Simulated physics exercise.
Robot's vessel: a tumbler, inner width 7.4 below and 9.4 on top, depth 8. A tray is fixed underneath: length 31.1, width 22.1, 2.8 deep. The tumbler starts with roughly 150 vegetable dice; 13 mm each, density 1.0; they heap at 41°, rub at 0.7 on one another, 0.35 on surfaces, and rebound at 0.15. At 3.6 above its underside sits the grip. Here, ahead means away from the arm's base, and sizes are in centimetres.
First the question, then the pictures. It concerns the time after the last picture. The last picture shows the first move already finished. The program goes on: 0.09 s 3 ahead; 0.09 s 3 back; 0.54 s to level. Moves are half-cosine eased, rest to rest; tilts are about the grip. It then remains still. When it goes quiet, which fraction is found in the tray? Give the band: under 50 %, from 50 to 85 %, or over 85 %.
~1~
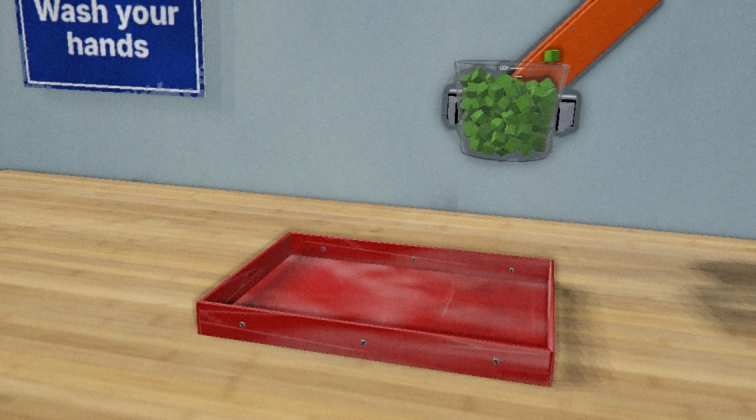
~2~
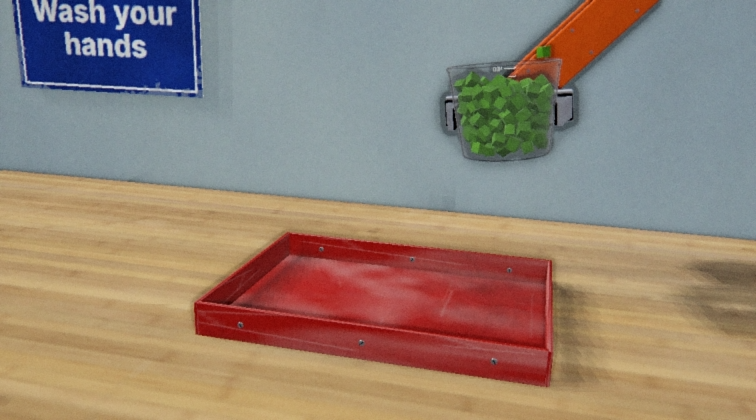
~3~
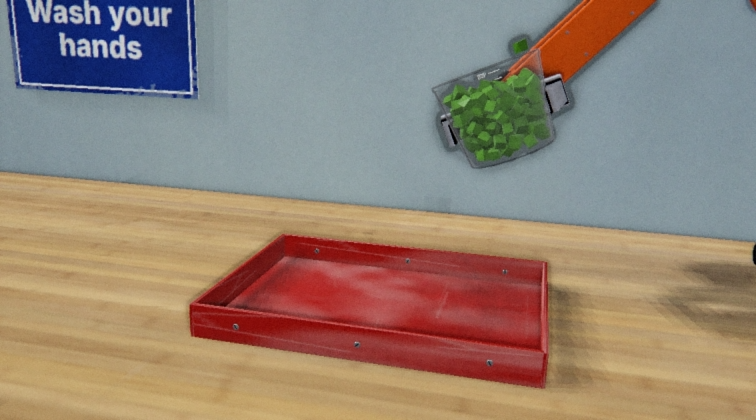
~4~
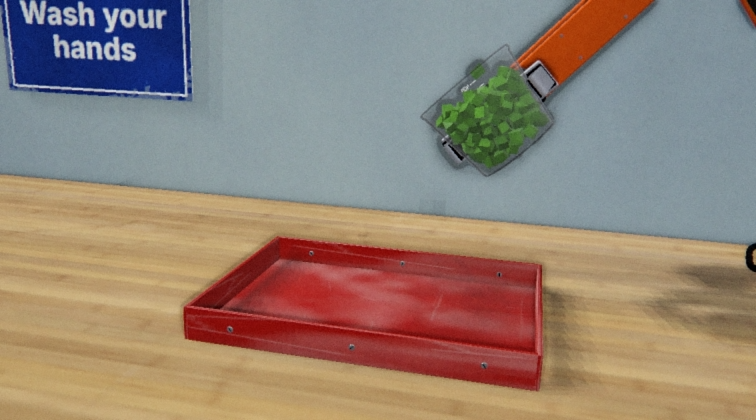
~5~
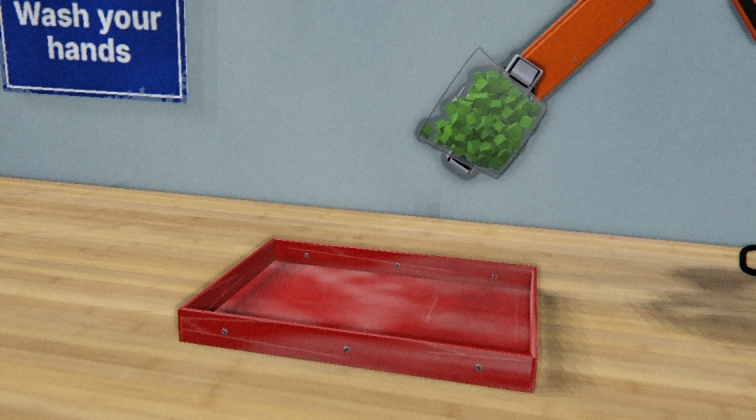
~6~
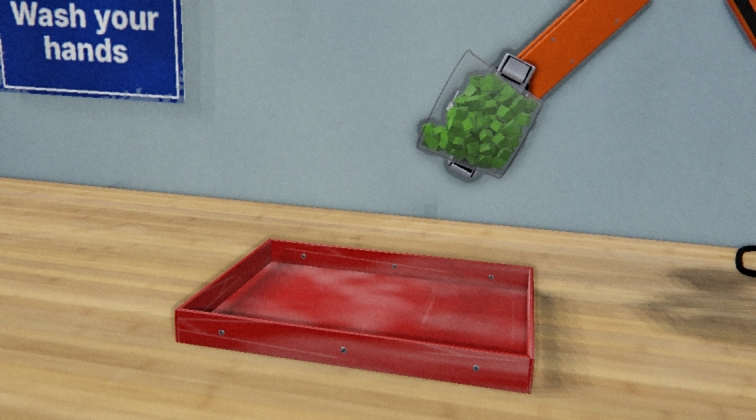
The share falls under 50 %.
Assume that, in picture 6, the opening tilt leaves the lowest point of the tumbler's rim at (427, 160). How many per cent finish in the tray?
Roughly 70 per cent.
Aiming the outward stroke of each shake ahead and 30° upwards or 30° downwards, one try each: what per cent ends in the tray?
You'd get about 50 per cent with the first setting and about 10 per cent with the second.
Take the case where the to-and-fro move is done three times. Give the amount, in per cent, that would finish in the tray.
Near 55 per cent.
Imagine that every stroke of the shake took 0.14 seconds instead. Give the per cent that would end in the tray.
That gives about 10 percent.
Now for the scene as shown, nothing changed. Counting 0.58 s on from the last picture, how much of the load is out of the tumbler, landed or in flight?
Roughly 30 percent.
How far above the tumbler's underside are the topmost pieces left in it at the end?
Roughly 7.5 cm.
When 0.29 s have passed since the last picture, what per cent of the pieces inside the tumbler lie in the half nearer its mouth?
Mouth half share: Roughly 55 %.
Then, 0.29 s on, tilted 60° forward, highest piece 22 above the table; 109 in the tumbler, 13 in the tray, 29 in flight or on a rim.
Then, 0.58 s on, tilted 11° forward, highest piece 24 above the table; 104 in the tumbler, 46 in the tray, 1 in flight or on a rim.
Then, 0.92 s on, level, highest piece 24 above the table; 104 in the tumbler, 47 in the tray.
Then, 1.97 s on, level, highest piece 24 above the table; 104 in the tumbler, 47 in the tray.
In the end, 104 in the tumbler, 47 in the tray. That is 31 % in the tray.
